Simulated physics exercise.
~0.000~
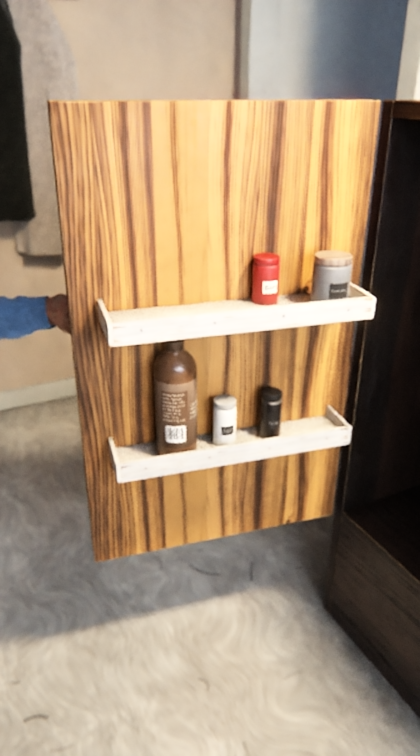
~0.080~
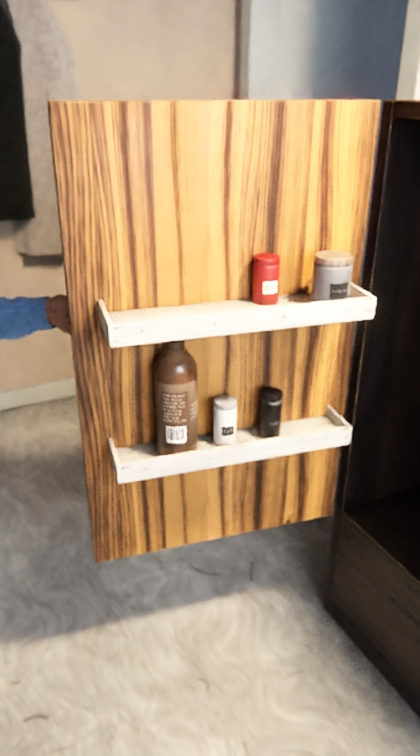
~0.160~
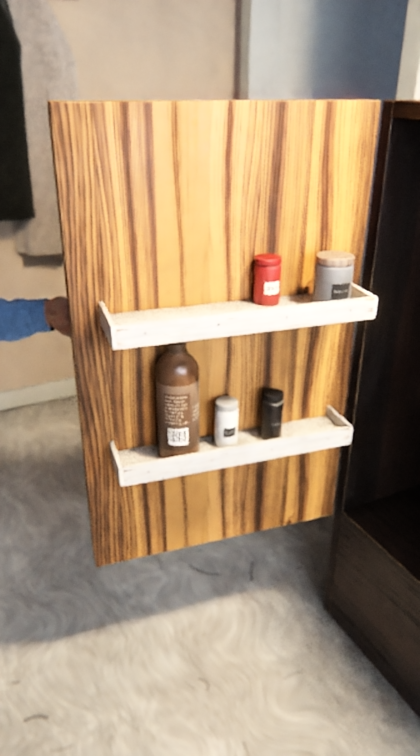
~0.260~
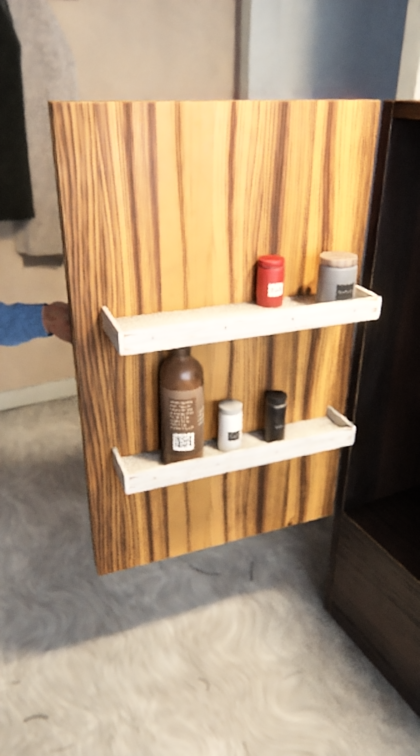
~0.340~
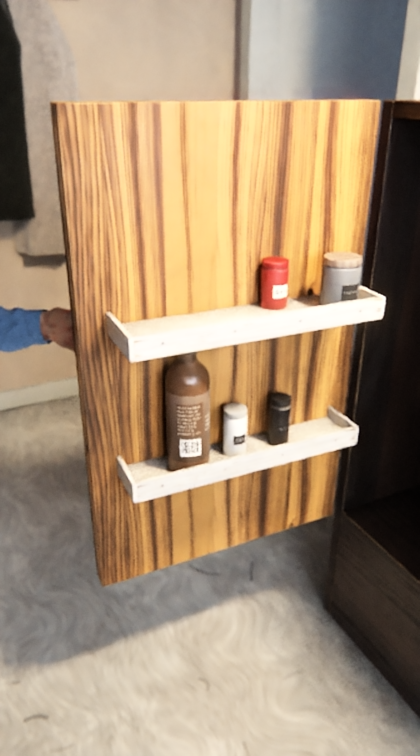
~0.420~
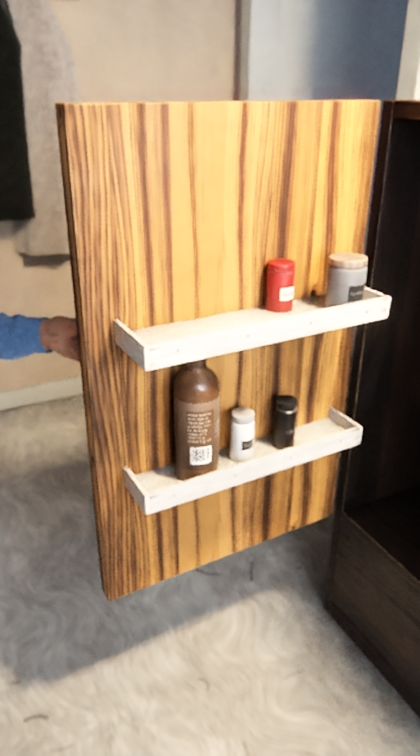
In a cupboard, a hand slowly swings the wooden door with its racked containers slightly rightward.
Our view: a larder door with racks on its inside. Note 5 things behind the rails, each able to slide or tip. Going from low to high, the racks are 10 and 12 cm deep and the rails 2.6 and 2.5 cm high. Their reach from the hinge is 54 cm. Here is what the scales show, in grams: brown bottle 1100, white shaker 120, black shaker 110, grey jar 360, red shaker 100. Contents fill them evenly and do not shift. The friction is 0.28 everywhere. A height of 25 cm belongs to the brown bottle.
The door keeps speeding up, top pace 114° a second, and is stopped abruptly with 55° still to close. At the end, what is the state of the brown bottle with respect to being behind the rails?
It is no longer behind the rails.
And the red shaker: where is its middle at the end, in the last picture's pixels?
Near (360, 302).
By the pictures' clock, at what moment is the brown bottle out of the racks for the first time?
It happens at about 1.0 s.
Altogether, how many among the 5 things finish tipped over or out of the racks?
That makes 1.
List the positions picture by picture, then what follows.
The first frame shows door 100° open; brown bottle (176, 398); white shaker (224, 421).
The second frame shows door 100° open; grey jar (331, 280); red shaker (266, 279).
The third frame shows door 99° open; white shaker (226, 423); black shaker (272, 415).
The fourth frame shows door 96° open; grey jar (336, 281); red shaker (270, 281).
The fifth frame shows door 92° open; white shaker (235, 430); black shaker (280, 420).
The sixth frame shows door 88° open; brown bottle (197, 417); grey jar (346, 283).
Around 0.92 s, door 55° open; brown bottle at 24° to upright near (337, 464); white shaker at 6° to upright; red shaker shifted 3 cm.
Around 1.32 s, door 55° open; brown bottle now out of the racks; red shaker shifted 3 cm; black shaker shifted 2 cm.
Finally (1.7 s), out of the racks, brown bottle; the other 4 still in place (within 5 cm).
